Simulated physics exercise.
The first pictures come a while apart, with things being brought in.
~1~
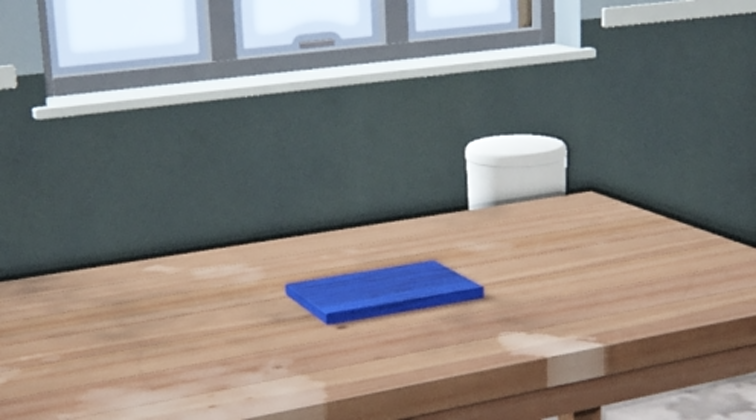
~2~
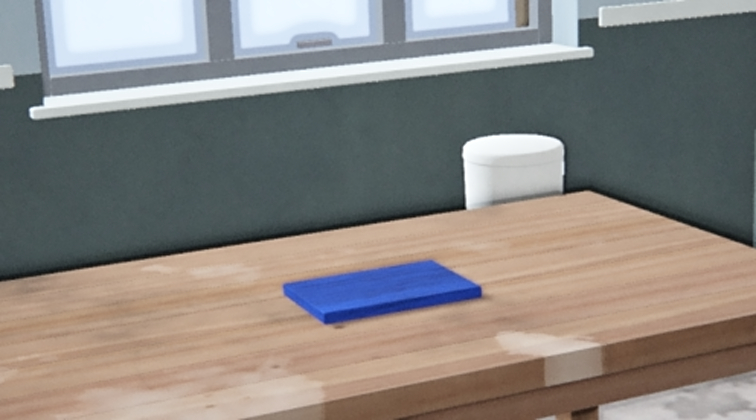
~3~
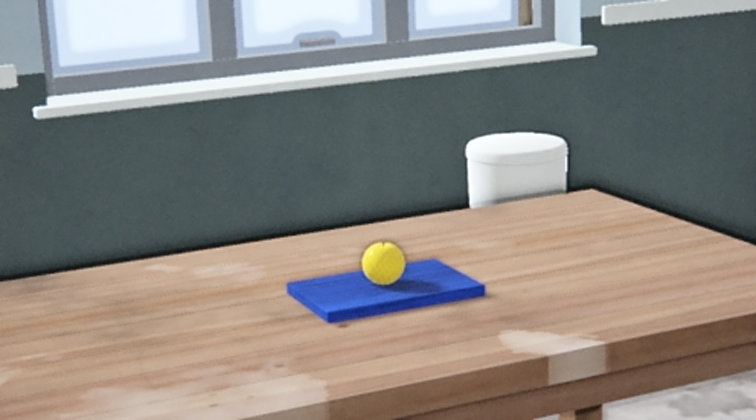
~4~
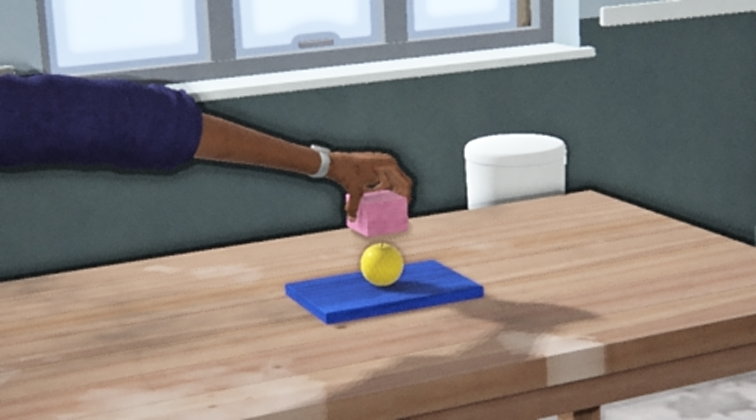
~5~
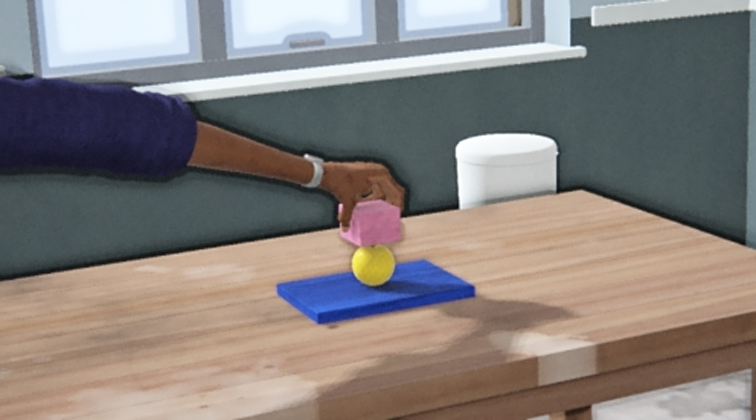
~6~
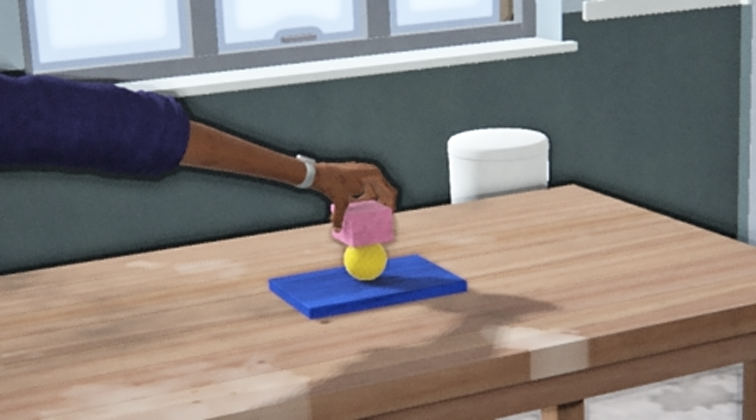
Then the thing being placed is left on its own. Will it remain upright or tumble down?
My guess: It won't stay upright.
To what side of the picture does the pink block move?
Leftward.
Then, 0.50 s on from there, pink block turned 46° from how it was put near (338, 233).
Then, 0.70 s on from there, pink block now fallen.
Then, 0.90 s on from there, things are still on the move.
In the end, fallen, pink block; the other 2 unmoved. At the end, from the last picture's camera, pink block near (246, 292). The pile loses its balance.
